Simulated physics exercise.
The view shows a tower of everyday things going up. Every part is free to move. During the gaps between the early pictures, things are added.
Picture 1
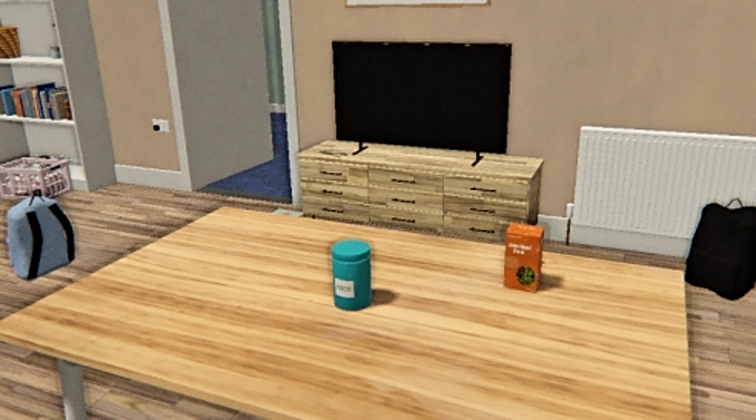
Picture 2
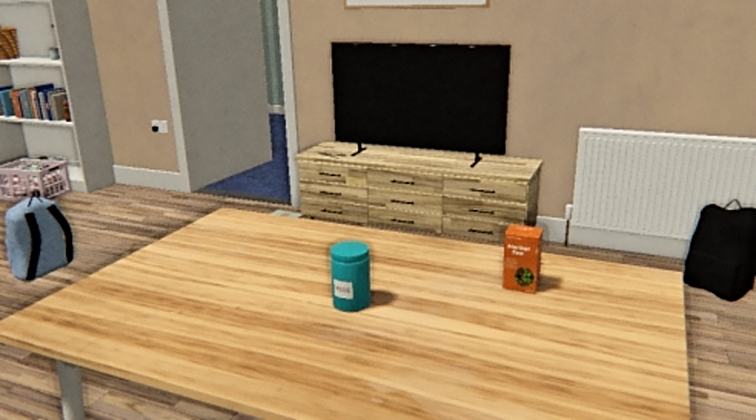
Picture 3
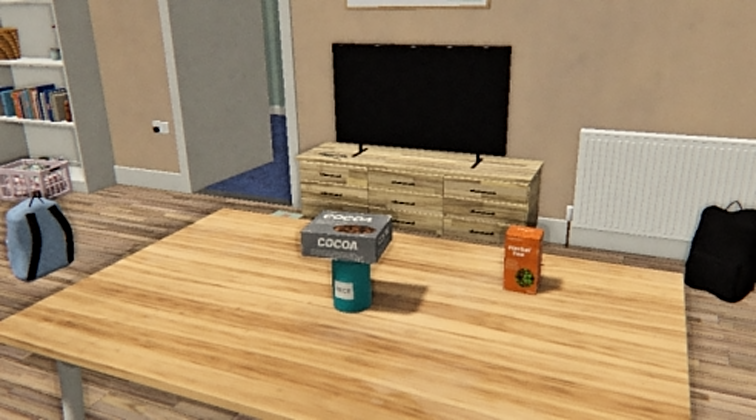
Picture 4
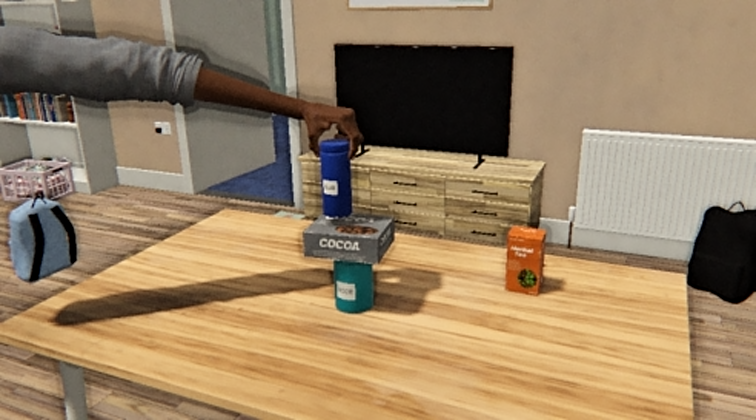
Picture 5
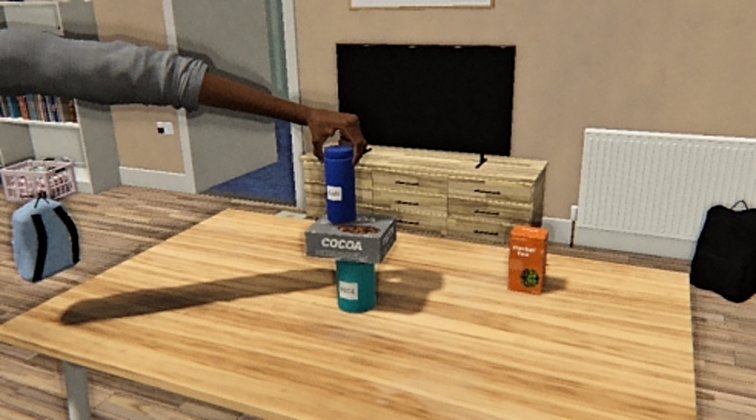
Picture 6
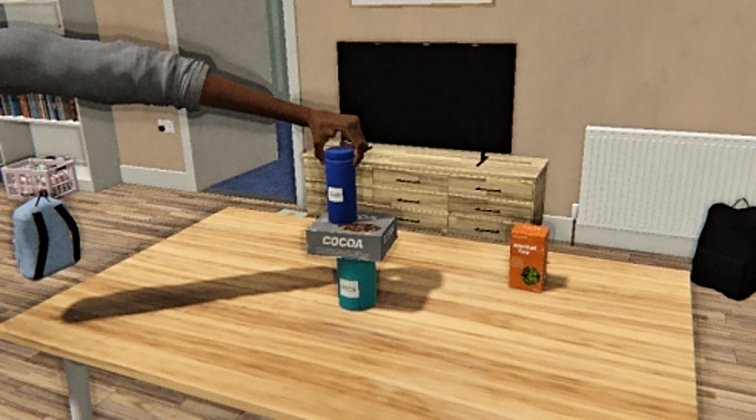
A grey cocoa box appeared on top of the turquoise jar on the wooden table, then a hand reaching in from the left lowered a blue jar onto it, beside an unmoving orange carton.
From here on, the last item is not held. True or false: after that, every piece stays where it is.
True.
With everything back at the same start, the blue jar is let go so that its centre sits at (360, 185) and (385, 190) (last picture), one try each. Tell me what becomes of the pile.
Result of try one: The pile remains stable; result of try two: The pile tips over.
Then, 0.30 s past the last view, nothing moves.
Then, 0.70 s past the last view, blue jar resting near (341, 186).
Finally, all 4 still in place. Final places as the last picture's camera would see them, blue jar near (341, 186). The pile stays up.
